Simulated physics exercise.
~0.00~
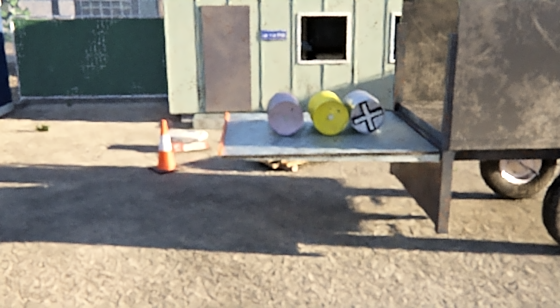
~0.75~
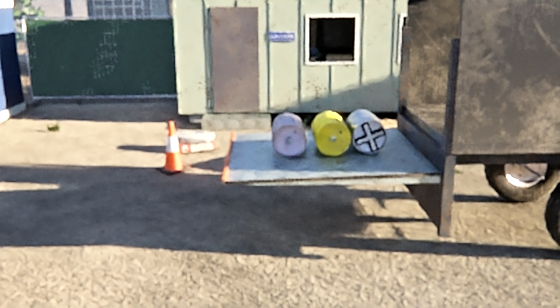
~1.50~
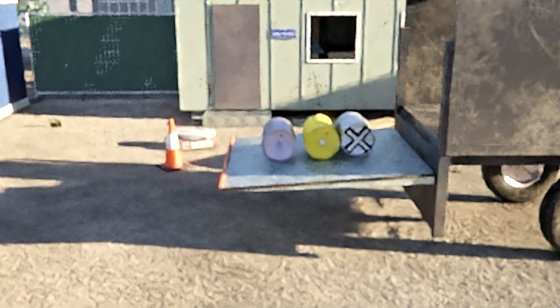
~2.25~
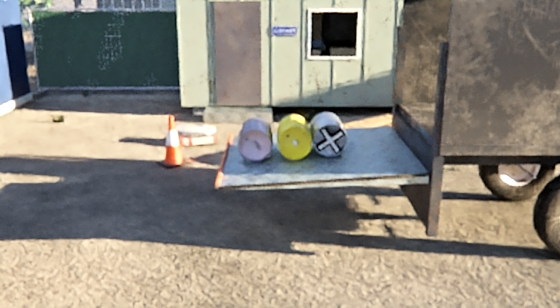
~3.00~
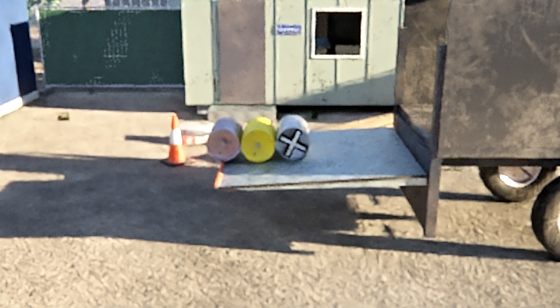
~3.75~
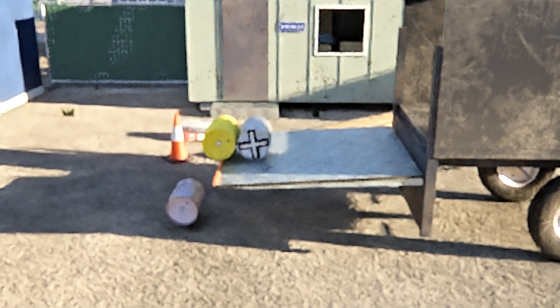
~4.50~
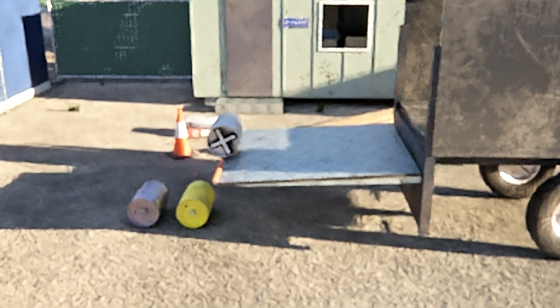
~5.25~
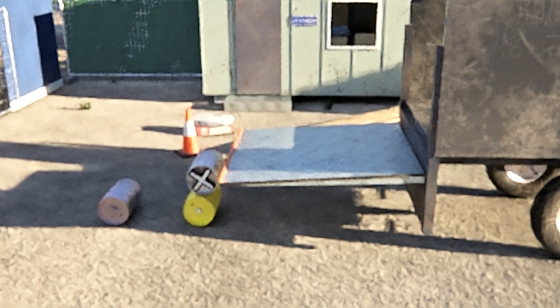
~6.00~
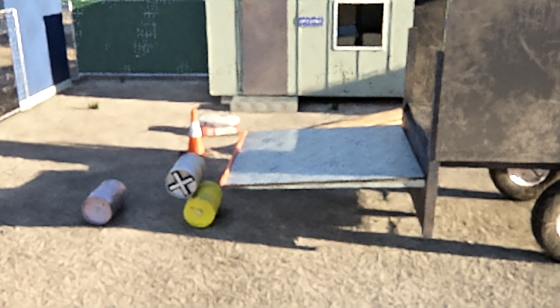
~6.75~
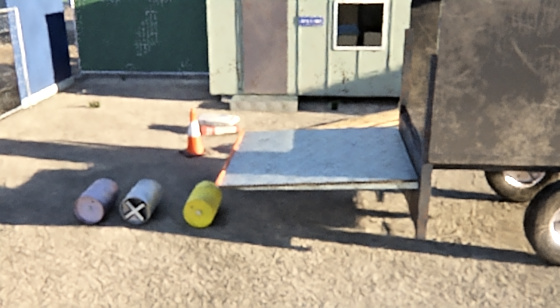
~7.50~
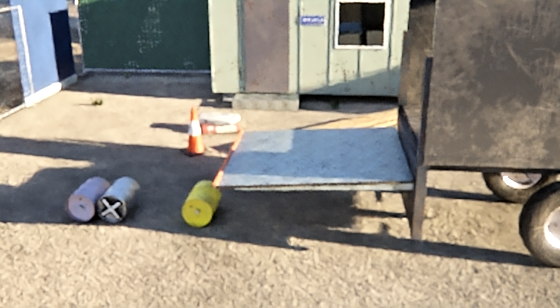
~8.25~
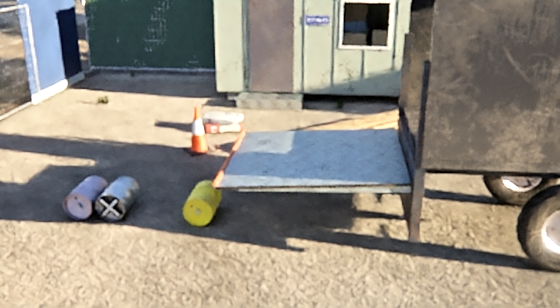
Lorry's lowered tail-lift tipping three kegs leftward off its edge, pink, yellow, then white-crossed, all ending on the ground below.
